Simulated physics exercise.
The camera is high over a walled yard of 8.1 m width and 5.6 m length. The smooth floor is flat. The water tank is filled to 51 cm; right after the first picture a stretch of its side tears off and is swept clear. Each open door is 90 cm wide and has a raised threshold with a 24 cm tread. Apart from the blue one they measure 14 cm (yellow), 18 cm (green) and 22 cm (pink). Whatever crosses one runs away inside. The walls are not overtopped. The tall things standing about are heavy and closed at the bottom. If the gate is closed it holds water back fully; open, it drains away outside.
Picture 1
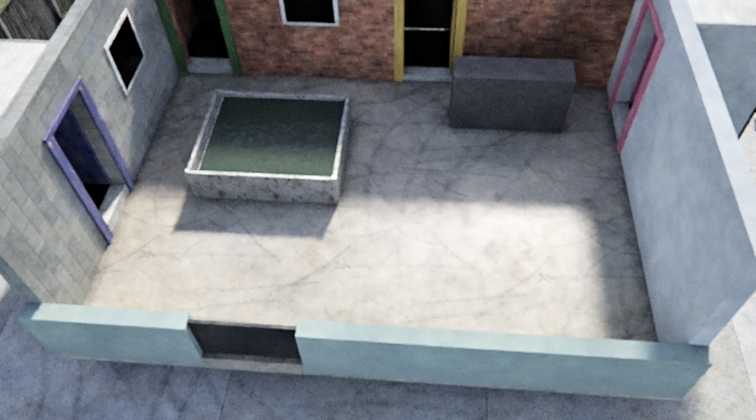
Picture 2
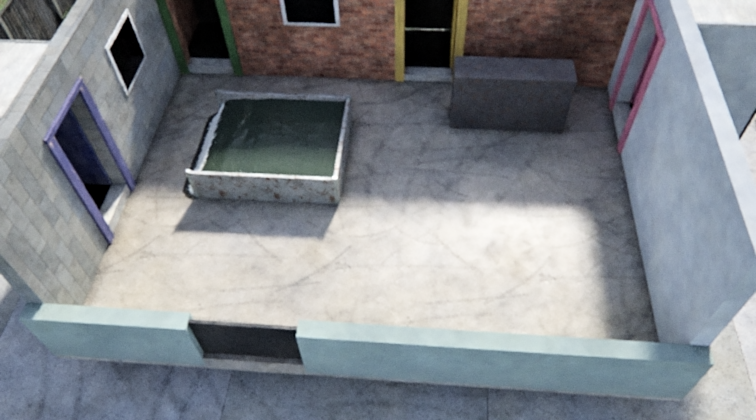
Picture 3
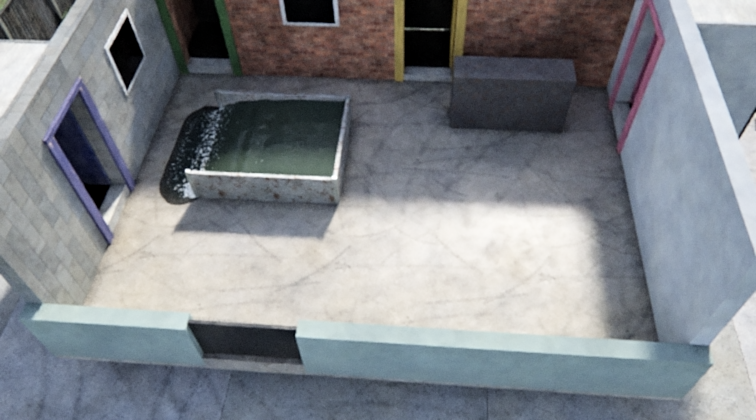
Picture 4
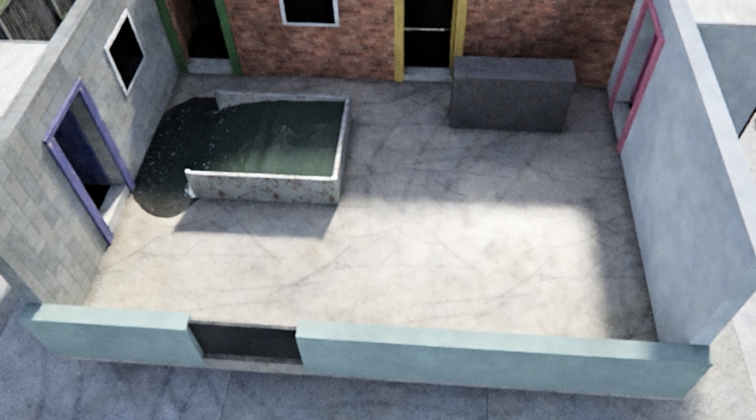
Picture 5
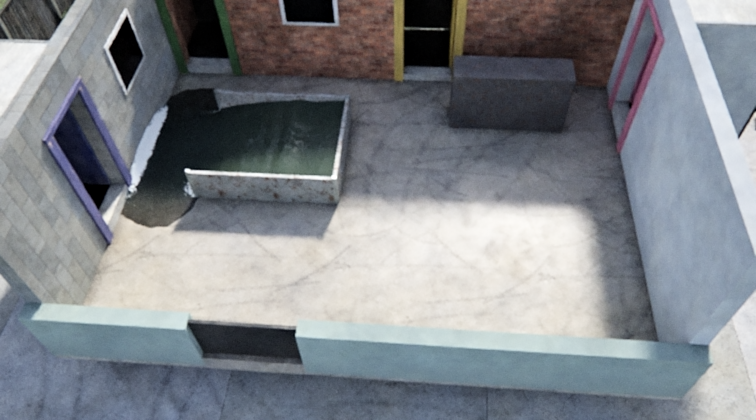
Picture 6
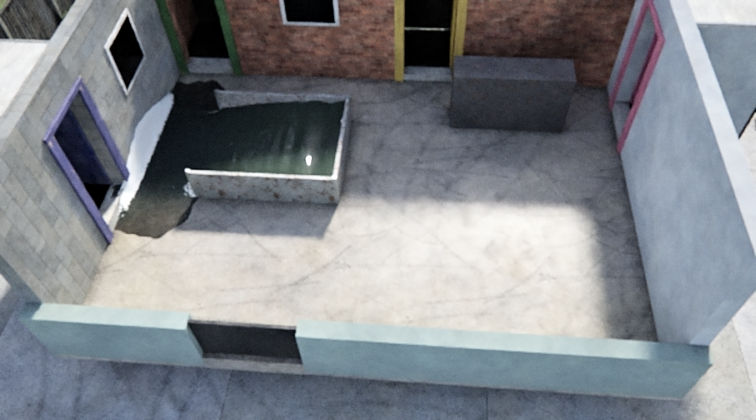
A walled yard held a raised tank of dark water, and after its left side gave way, the water poured onto the floor, spread to the left wall and reached the blue door.
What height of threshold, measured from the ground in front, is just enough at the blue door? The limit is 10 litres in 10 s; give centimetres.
About 19 cm.
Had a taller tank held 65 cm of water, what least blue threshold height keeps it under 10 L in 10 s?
Some 26 cm.
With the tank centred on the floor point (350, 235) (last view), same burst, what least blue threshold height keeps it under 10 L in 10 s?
Then roughly 25 cm.
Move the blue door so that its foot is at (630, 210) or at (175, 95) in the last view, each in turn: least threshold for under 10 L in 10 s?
About 5.5 and 23 cm.
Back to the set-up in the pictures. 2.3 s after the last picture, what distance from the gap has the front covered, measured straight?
About 4.0 m.
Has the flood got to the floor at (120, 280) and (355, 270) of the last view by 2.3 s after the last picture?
In that order: Wet, not reached.
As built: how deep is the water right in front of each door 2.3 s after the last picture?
Depths in cm: Yellow 0, green 28, blue 17, pink 0.
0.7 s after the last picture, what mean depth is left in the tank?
Some 30 cm.
Then, 0.7 s after the last picture water covers 10 % of the floor, deepest (38 cm) near (147, 154); 20 cm at the blue door, 0 litres in over its 21 cm threshold.
Then, 2.3 s after the last picture water covers 30 % of the floor, deepest (30 cm) near (179, 78); 17 cm at the blue door, 5 litres in over its 21 cm threshold.
Then, 9.3 s after the last picture water covers 95 % of the floor, deepest (9 cm) near (615, 175); 5 cm at the blue door, 6 litres in over its 21 cm threshold.
At the blue door as built, the water peaked near 22 cm, 1.1 s after the last picture.
Run again over the same 10 s with other heights there, 26 litres in over 15.5 cm, 6 litres over 21 cm. The limit of 10 litres is kept from about 19 cm up.
